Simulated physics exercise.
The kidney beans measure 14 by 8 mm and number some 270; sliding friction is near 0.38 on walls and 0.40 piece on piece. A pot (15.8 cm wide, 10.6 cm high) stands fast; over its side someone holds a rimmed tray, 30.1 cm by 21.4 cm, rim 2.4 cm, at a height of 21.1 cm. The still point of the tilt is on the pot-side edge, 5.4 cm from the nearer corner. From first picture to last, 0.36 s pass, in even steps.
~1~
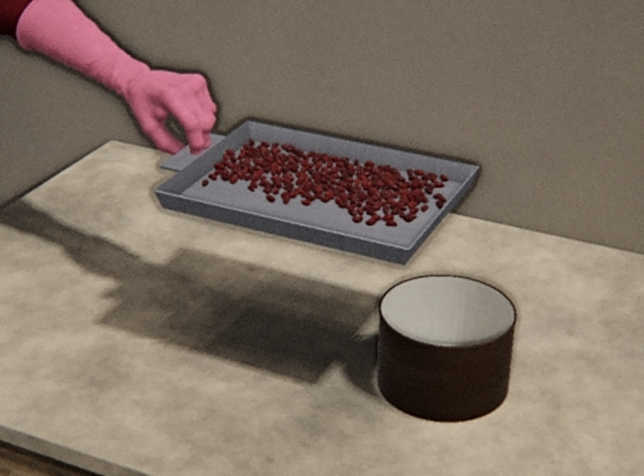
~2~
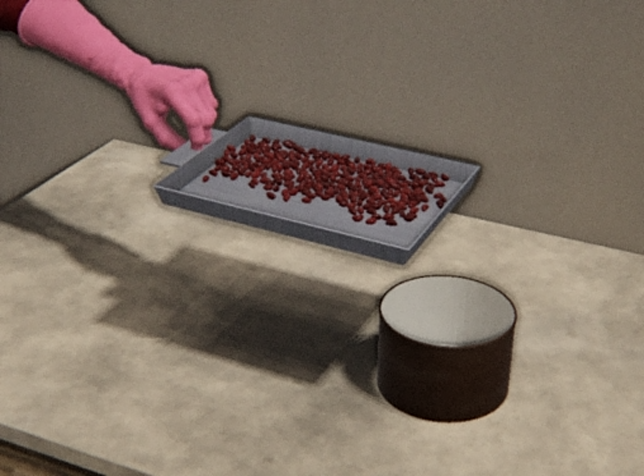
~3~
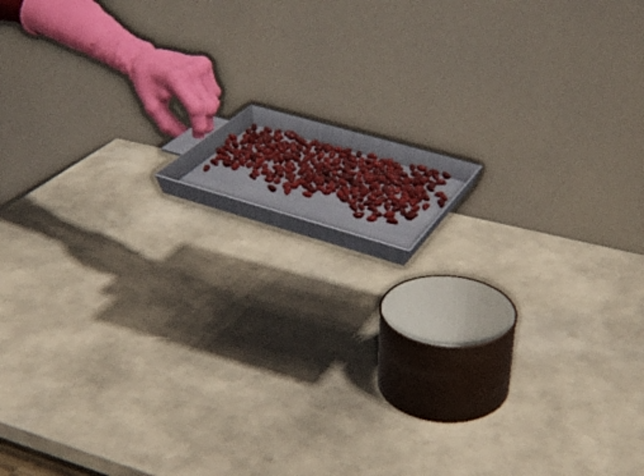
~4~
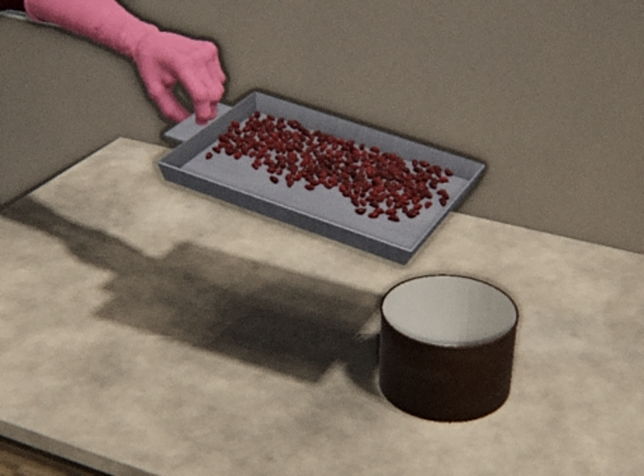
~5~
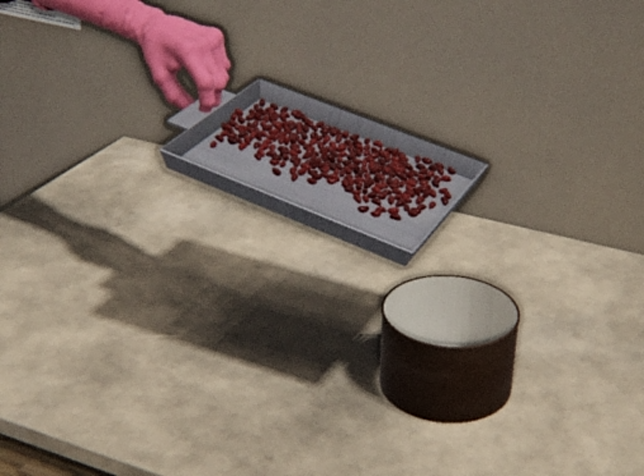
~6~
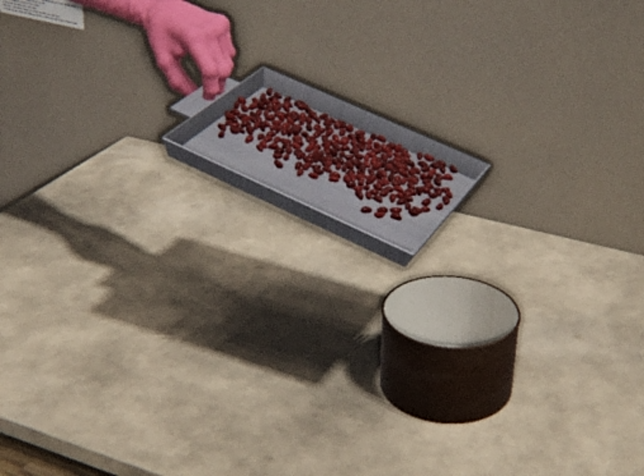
A pink-gloved hand tilting a grey rimmed tray of dark red beans, raising its left side above a dark round pot.
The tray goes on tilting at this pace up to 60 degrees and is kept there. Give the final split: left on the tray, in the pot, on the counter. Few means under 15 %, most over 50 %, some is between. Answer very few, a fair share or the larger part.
Tray the larger part, pot very few, counter very few.
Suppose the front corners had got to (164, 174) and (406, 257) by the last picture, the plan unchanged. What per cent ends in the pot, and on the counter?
Pot 0, counter 10.
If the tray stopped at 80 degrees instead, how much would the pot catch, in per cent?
In that case some 40 per cent.
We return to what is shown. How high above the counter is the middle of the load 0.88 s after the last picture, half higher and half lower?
Some 24 cm.
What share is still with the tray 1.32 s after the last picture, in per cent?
About 95 per cent.
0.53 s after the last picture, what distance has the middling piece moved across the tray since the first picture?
About 8 cm.
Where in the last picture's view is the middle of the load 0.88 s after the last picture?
At about (431, 201).
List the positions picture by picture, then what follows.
Tray tilt 0 degrees, front corners at (162, 189) and (405, 245); middle of the pieces at (327, 178); pot at (448, 309), in the first picture.
Tray tilt 1 degrees, front corners at (162, 185) and (405, 245); middle of the pieces at (327, 175), in the second picture.
Tray tilt 4 degrees, front corners at (163, 174) and (406, 246), lowest corner right front; middle of the pieces at (329, 169), in the third picture.
Tray tilt 7 degrees, front corners at (166, 161) and (408, 246), lowest corner right front; middle of the pieces at (331, 161), in the fourth picture.
Tray tilt 10 degrees, front corners at (168, 149) and (409, 247), lowest corner right front; middle of the pieces at (334, 154), in the fifth picture.
Tray tilt 13 degrees, front corners at (171, 138) and (410, 249), lowest corner right front; middle of the pieces at (342, 154); pot at (451, 310), in the sixth picture.
Then, 0.53 s after the last picture, tilt 35 degrees; the tray holds 100 %, the pot 0 %.
Then, 0.88 s after the last picture, tilt 50 degrees; the tray holds 100 %, the pot 0 %.
Then, 1.32 s after the last picture, tilt 60 degrees; the tray holds 95 %, the pot 0 %.
In the end, tray 90 %, pot 5 %, counter 5 %.
